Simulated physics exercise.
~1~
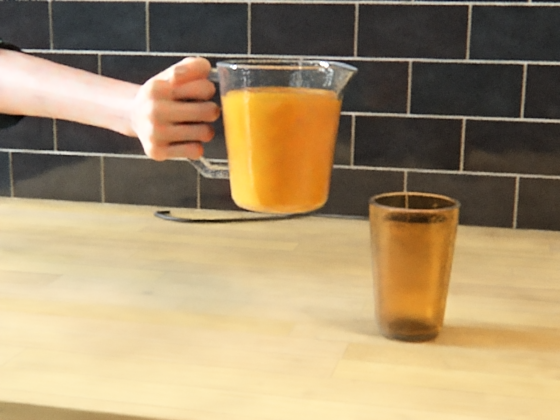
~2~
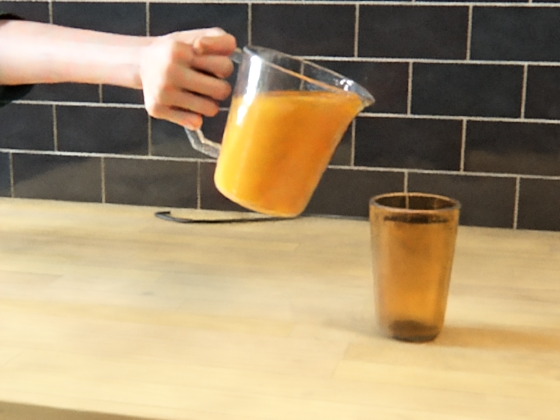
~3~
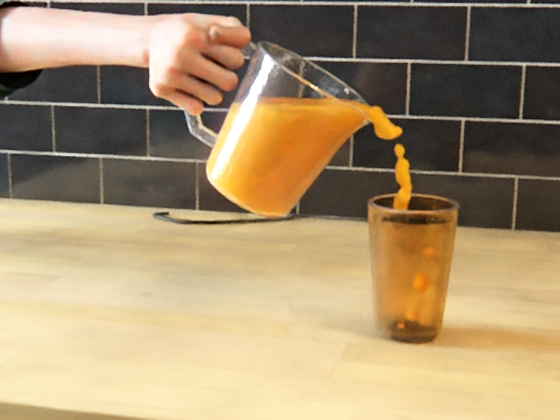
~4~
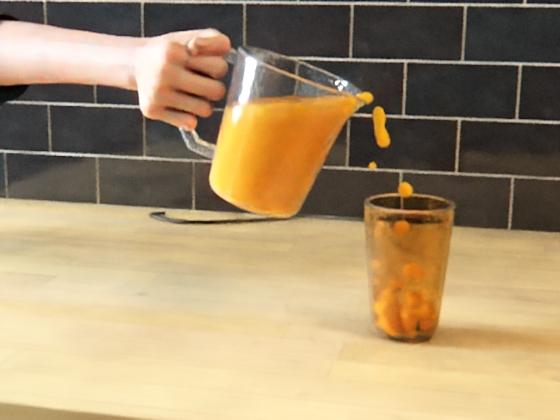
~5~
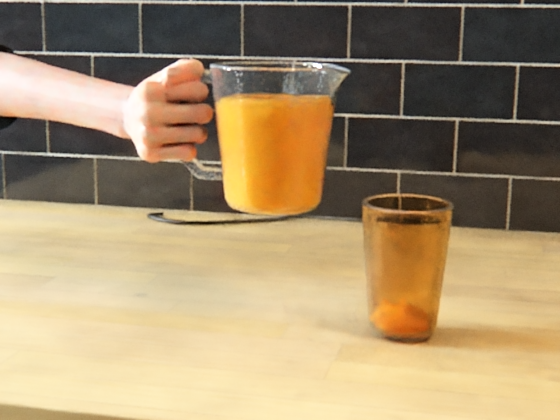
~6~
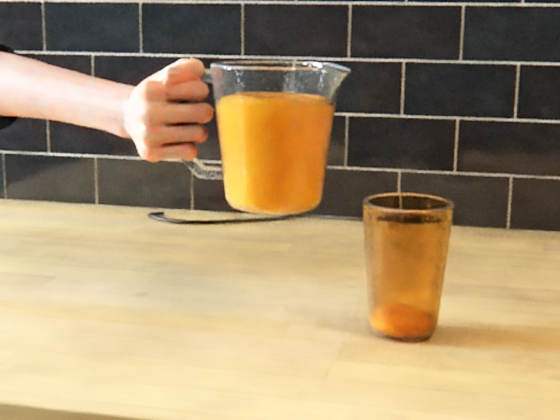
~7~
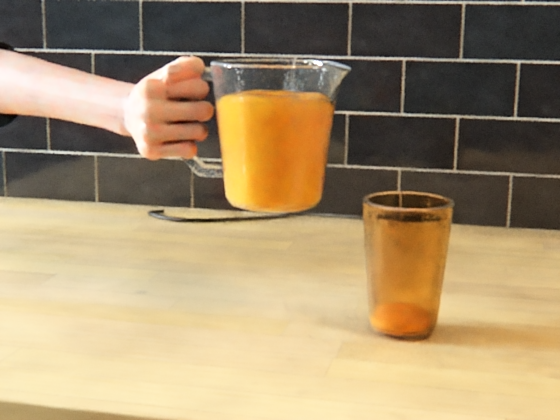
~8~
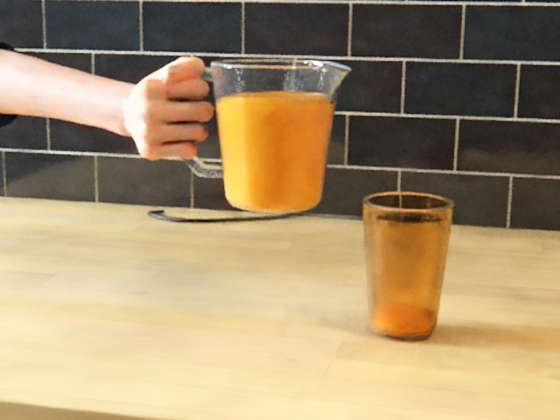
A hand tilting a clear jug of orange juice, pouring a little into an amber glass, then holding the jug level again.
